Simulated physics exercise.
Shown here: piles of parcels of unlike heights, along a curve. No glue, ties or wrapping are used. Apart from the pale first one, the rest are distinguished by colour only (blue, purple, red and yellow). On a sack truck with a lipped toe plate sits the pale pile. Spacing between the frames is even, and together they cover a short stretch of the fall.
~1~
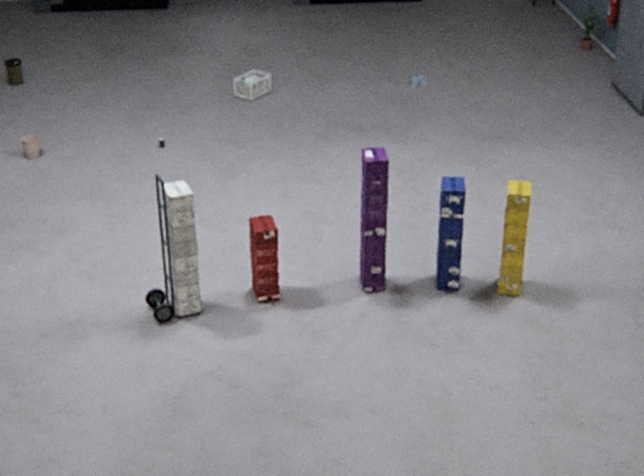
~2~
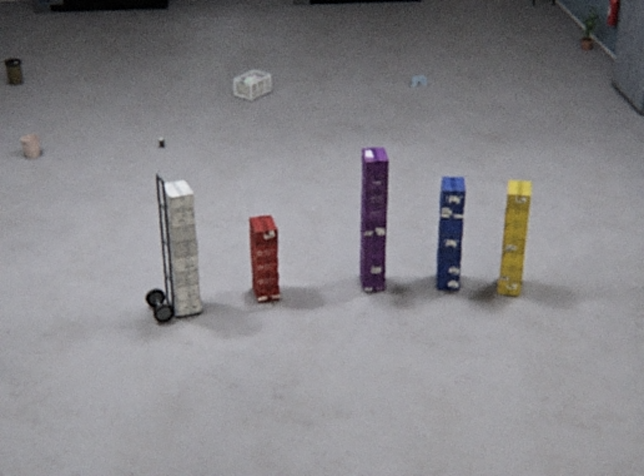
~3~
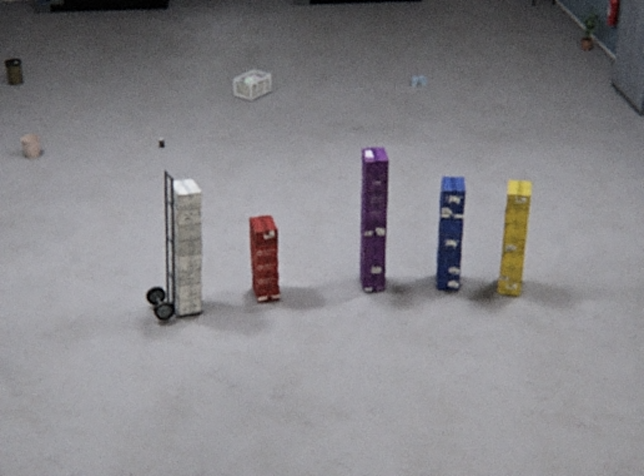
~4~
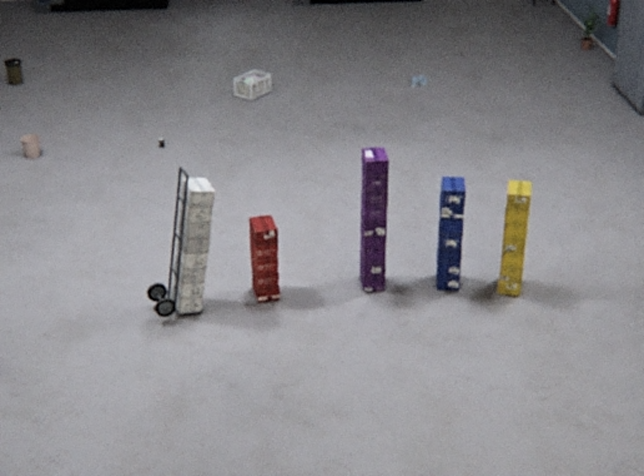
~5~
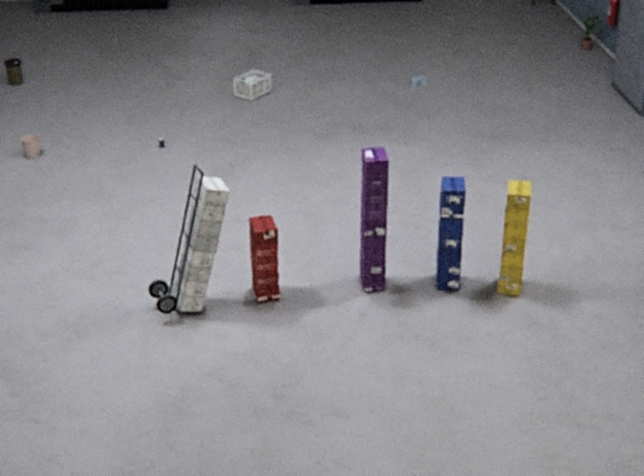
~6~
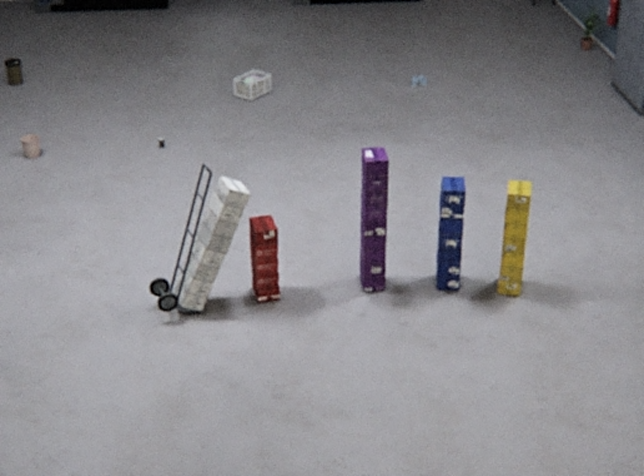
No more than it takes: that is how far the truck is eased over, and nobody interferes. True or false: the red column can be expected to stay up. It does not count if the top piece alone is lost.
False.
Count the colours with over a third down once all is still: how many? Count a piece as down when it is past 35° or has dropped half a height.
Tallying it up by colour gives 1.
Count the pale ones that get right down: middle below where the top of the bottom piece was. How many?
The number works out at 4.
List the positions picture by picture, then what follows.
In the first picture (each place is the centre of the face we see best), truck frame (165, 211) level; top red parcel (263, 223); top blue parcel (454, 198); the others all in place.
In the second picture, truck frame (166, 211) level; top red parcel (263, 223).
In the third picture, truck frame (173, 208) rocked barely, top of the pale pile leaning barely; top red parcel (263, 223); the others all in place.
In the fourth picture, truck frame (185, 205) rocked a little, top of the pale pile leaning a little; top red parcel (263, 223); the others all in place.
In the fifth picture, truck frame (197, 202) rocked clearly, top of the pale pile leaning clearly; top red parcel (263, 223); the others all in place.
In the sixth picture, truck frame (204, 201) rocked clearly, top of the pale pile leaning clearly; top red parcel (263, 223); top yellow parcel (518, 202); the others all in place.
Just after the last frame, 8 of the pale pile down; none of the 5 red parcels down (0 of 28 in all colours); top red parcel moved a little.
A moment on, 8 of the pale pile down; none of the 5 red parcels down (0 of 28 in all colours); top red parcel tilted a little.
Further on, 8 of the pale pile down; 4 of the 5 red parcels down (4 of 28 in all colours); top red parcel on its side.
When it is over, 8 of the pale pile down; 4 of the 5 red parcels down (4 of 28 in all colours); top red parcel on its side; top purple parcel unmoved. In pixels of the last frame, middles, top red parcel near (346, 254), top purple parcel near (375, 162).
